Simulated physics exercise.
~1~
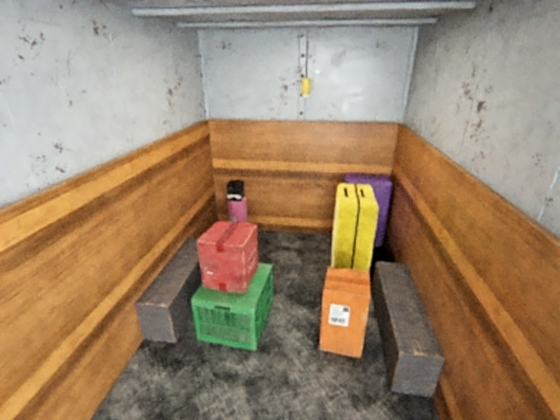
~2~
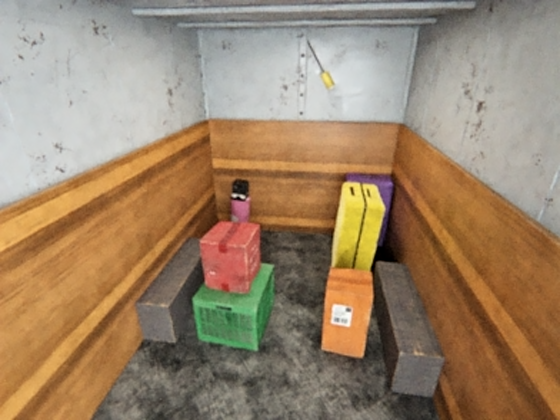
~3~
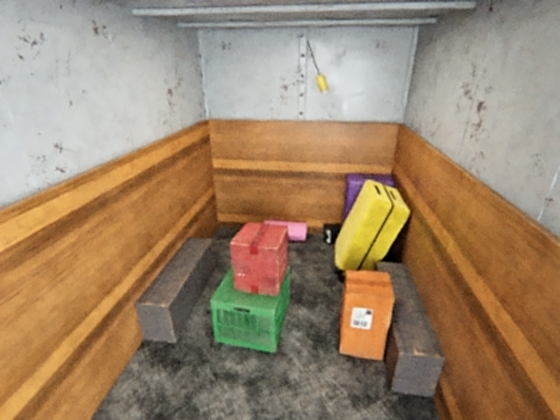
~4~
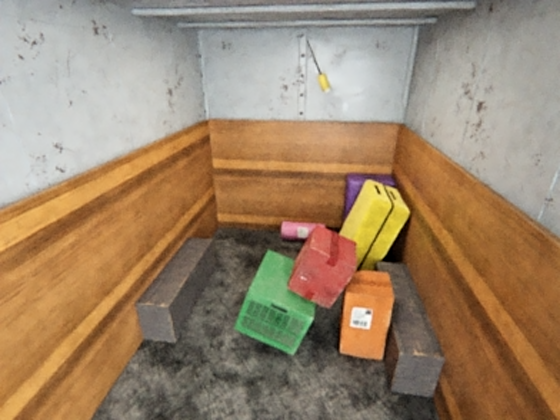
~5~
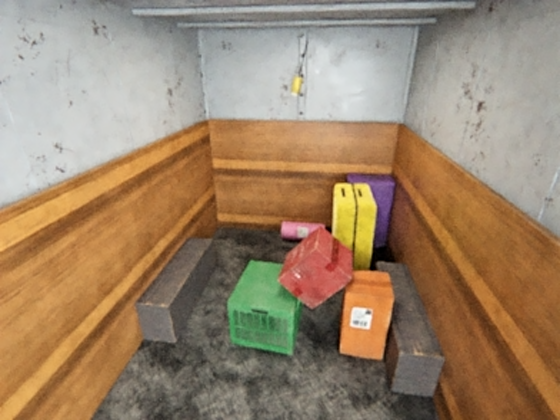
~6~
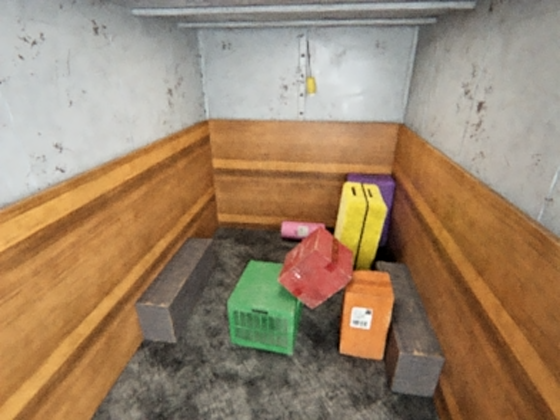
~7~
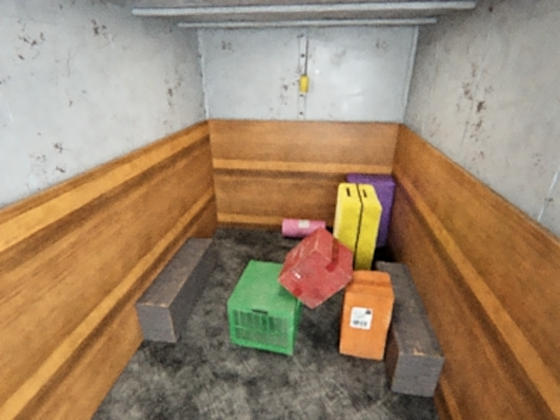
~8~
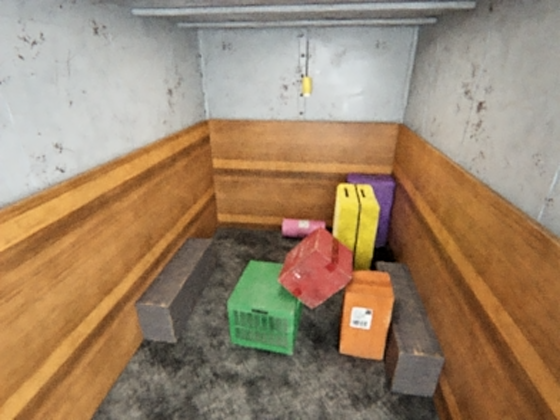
The red box slid off the green crate and ended up tilted against it, after the pink canister and the small black box on it had toppled to the right in the van, while the yellow case leaned over, then stood upright again.
